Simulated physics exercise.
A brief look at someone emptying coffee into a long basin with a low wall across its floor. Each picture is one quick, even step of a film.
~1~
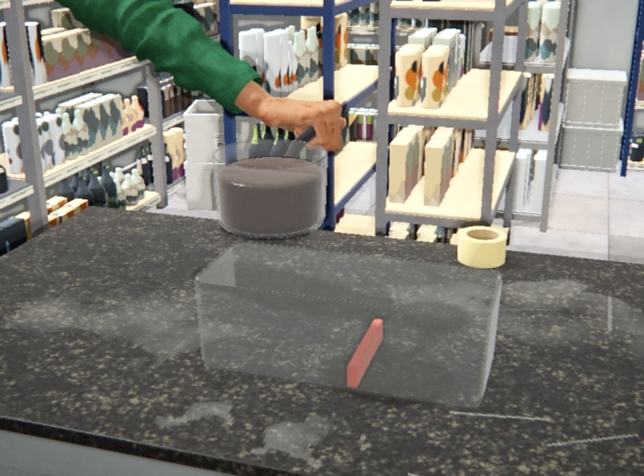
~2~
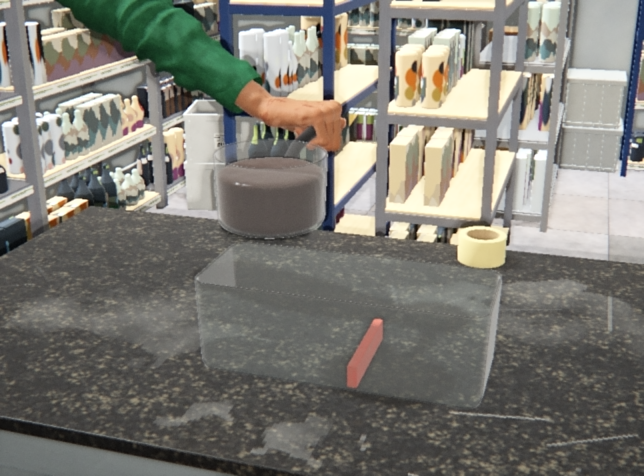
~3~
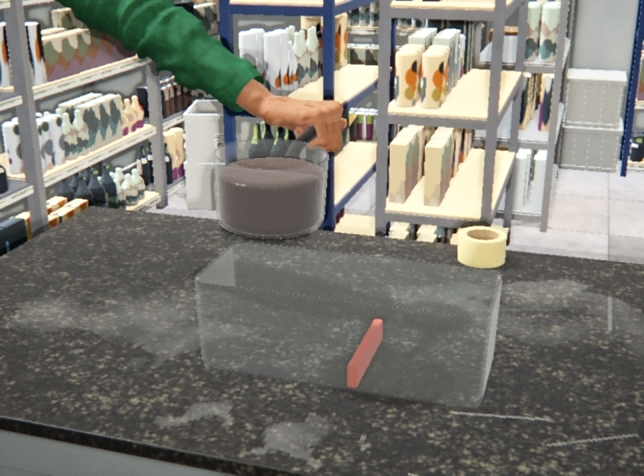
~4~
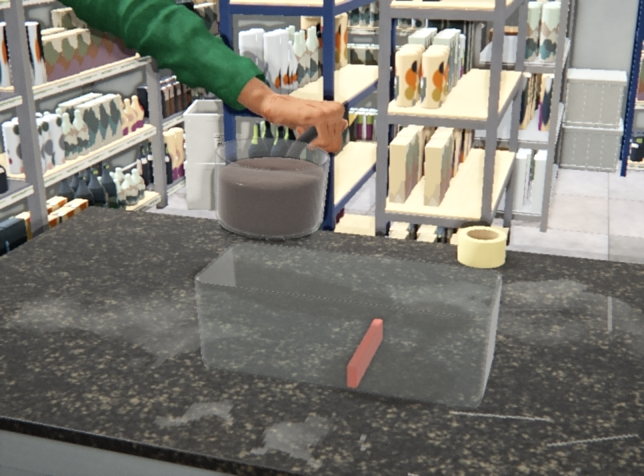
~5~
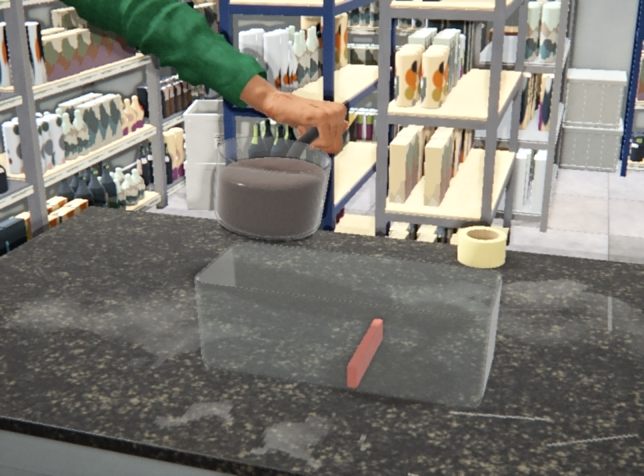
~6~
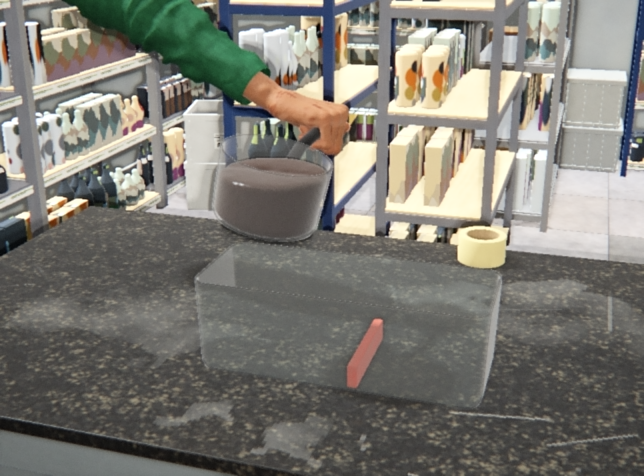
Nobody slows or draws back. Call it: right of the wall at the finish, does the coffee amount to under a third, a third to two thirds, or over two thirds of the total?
A third to two thirds of the total.
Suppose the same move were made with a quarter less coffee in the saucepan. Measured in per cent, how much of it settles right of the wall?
Close to 40 per cent.
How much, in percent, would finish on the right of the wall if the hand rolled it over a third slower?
About 55 per cent.
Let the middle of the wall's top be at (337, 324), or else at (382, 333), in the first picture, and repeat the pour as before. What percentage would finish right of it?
It would come to roughly 95 per cent the first time and roughly 25 per cent the second.
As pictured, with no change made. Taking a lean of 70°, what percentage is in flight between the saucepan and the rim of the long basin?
Near 25 parts in a hundred.
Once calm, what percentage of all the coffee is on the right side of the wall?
It is close to 55 per cent.
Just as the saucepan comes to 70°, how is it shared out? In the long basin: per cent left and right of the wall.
0 % left, 5 % right.
A moment on, the saucepan is tipped part way and 70 per cent is still to pour, 2 is left of the wall and 4 right of it.
Next, the saucepan is tipped on its side and 18 per cent is still to pour, 20 is left of the wall and 53 right of it.
Then the saucepan is tipped right over and 3 per cent is still to pour, 37 is left of the wall and 58 right of it.
Later the saucepan is tipped right over and 0 per cent is still to pour, 45 is left of the wall and 54 right of it.
Finally, 46 per cent lies left of the wall, 54 right of it and 0 outside.
